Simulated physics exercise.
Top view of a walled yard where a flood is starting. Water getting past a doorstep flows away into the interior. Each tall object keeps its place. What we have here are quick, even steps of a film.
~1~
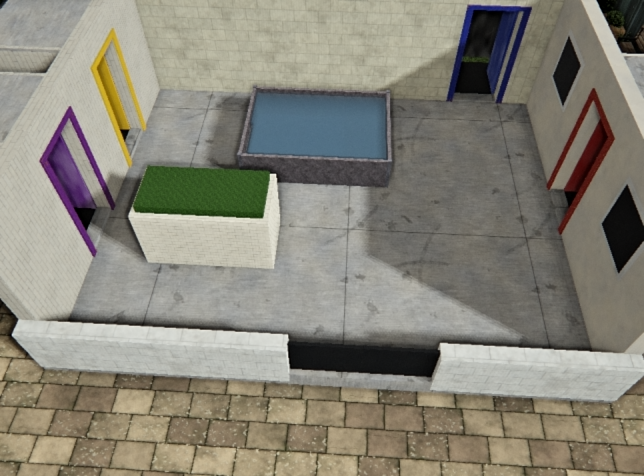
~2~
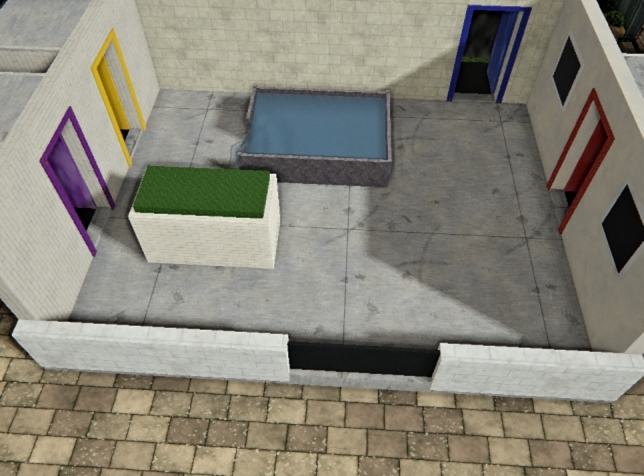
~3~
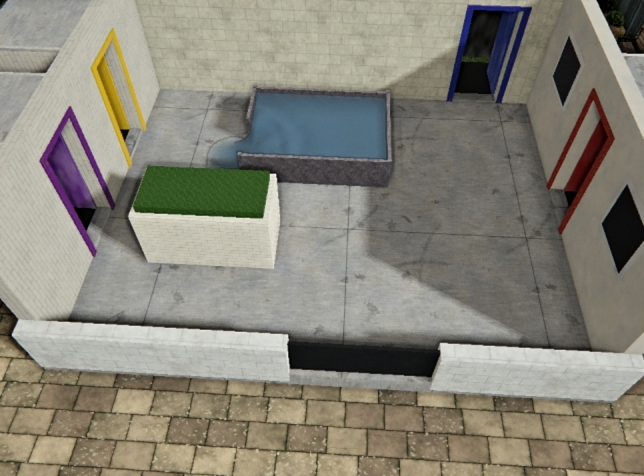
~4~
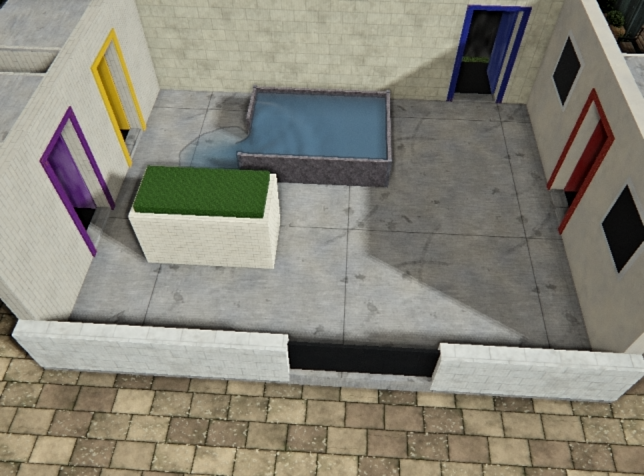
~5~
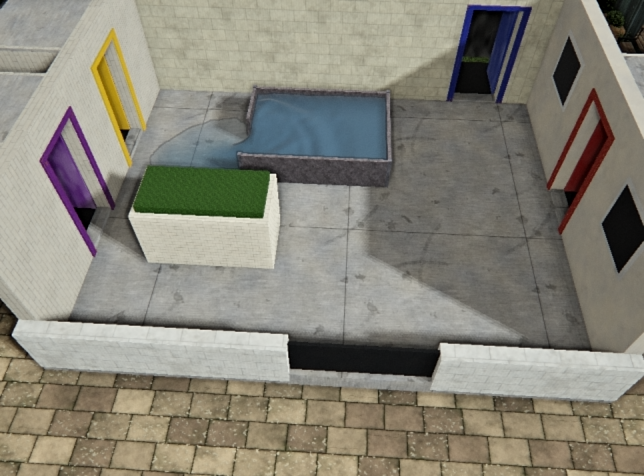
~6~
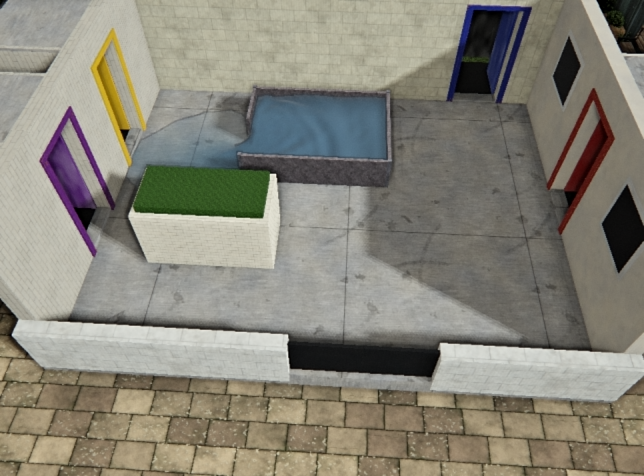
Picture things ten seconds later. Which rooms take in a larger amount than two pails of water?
In the end, the purple door takes in more; the yellow door takes in more; the red door takes in no more; the blue door takes in no more.
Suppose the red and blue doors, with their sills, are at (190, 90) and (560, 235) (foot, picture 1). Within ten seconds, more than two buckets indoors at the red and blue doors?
The red one crosses the limit, while the blue one remains below the limit.
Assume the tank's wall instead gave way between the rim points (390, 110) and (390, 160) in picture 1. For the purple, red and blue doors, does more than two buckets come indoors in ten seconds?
Result per door - purple: Within bounds; red: Beyond the limit; blue: Beyond the limit.
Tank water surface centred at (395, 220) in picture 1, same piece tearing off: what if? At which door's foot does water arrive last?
Last of all, the one in red.
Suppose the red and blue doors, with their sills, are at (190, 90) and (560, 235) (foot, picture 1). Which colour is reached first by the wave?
That is the yellow door.
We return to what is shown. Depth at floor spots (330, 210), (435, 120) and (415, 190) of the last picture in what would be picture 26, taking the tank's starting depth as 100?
Going in order, that's 0, 0 and 0 %.
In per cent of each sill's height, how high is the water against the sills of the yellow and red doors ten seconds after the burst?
Around 150 in a hundred for the first and 20 in a hundred for the second.
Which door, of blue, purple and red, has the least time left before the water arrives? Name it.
Clearly the door marked purple.
A moment on, water covers 15 % of the floor; the purple door wet at the sill, nothing in, the yellow door over two buckets in, the red door not reached, the blue door not reached.
Next, water covers 20 % of the floor; the purple door over two buckets in, the yellow door far over two buckets in, the red door not reached, the blue door not reached.
Then, water covers 30 % of the floor; the purple door over two buckets in, the yellow door far over two buckets in, the red door not reached, the blue door not reached.
Later, water covers 50 % of the floor; the purple door far over two buckets in, the yellow door far over two buckets in, the red door not reached, the blue door not reached.
In the end, water covers 85 % of the floor; the purple door far over two buckets in, the yellow door far over two buckets in, the red door wet at the sill, nothing in, the blue door wet at the sill, nothing in.
